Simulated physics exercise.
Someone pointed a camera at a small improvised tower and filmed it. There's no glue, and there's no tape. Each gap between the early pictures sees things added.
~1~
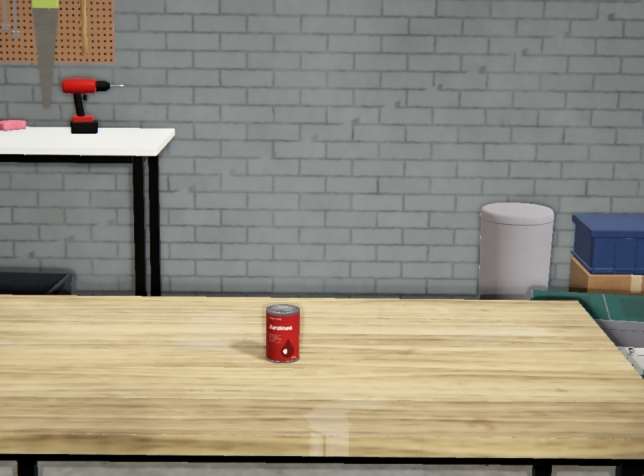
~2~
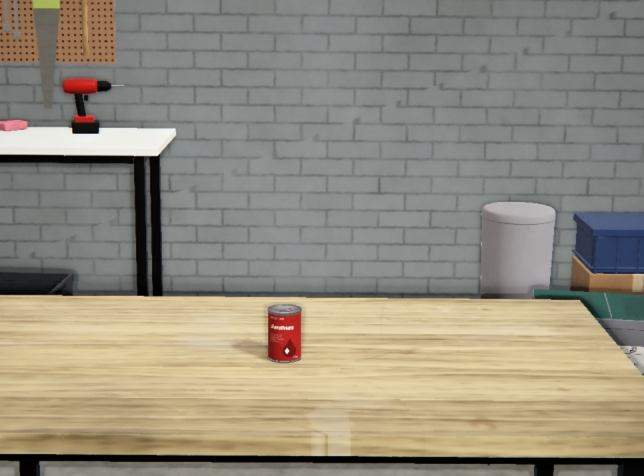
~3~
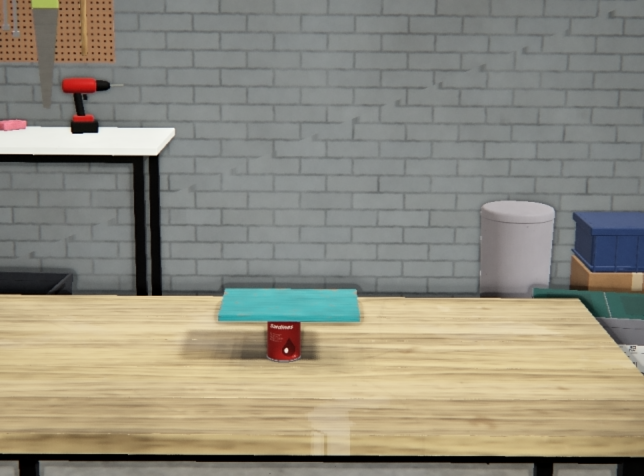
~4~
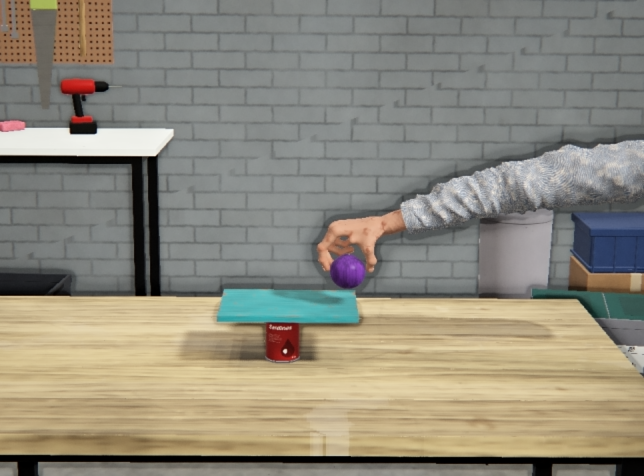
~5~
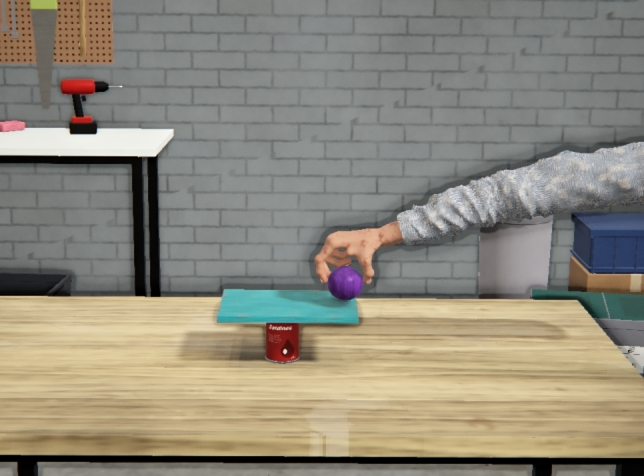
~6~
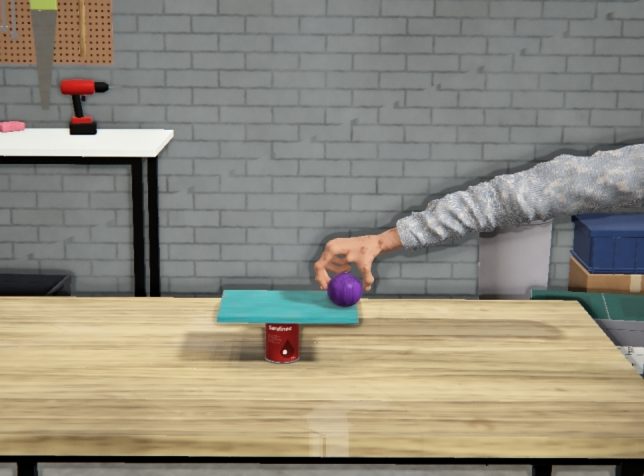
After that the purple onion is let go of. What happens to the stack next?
The result: A fall.
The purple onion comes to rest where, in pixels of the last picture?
Roughly pixel (374, 348) in the last picture.
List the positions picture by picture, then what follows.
In the first frame, the last thing is not in view yet.
In the second frame, the last thing is not in view yet.
In the third frame, the last thing is not in view yet; turquoise board (290, 305).
The fourth frame shows on its way; purple onion (348, 271); turquoise board (289, 306).
The fifth frame shows on its way; purple onion (345, 283); turquoise board (289, 306).
The sixth frame shows in place under the hand; purple onion (345, 290); turquoise board (288, 306).
Then, 0.30 s on from there, purple onion now fallen; turquoise board turned 24° from how it was put.
Then, 0.40 s on from there, turquoise board turned 50° from how it was put.
Then, 0.60 s on from there, turquoise board turned 51° from how it was put.
Then, 1.30 s on from there, turquoise board turned 44° from how it was put.
In the end, fallen, purple onion; toppled in the stack, turquoise board; red tin unmoved. At the end, from the last picture's camera, purple onion near (374, 348). The stack comes apart.
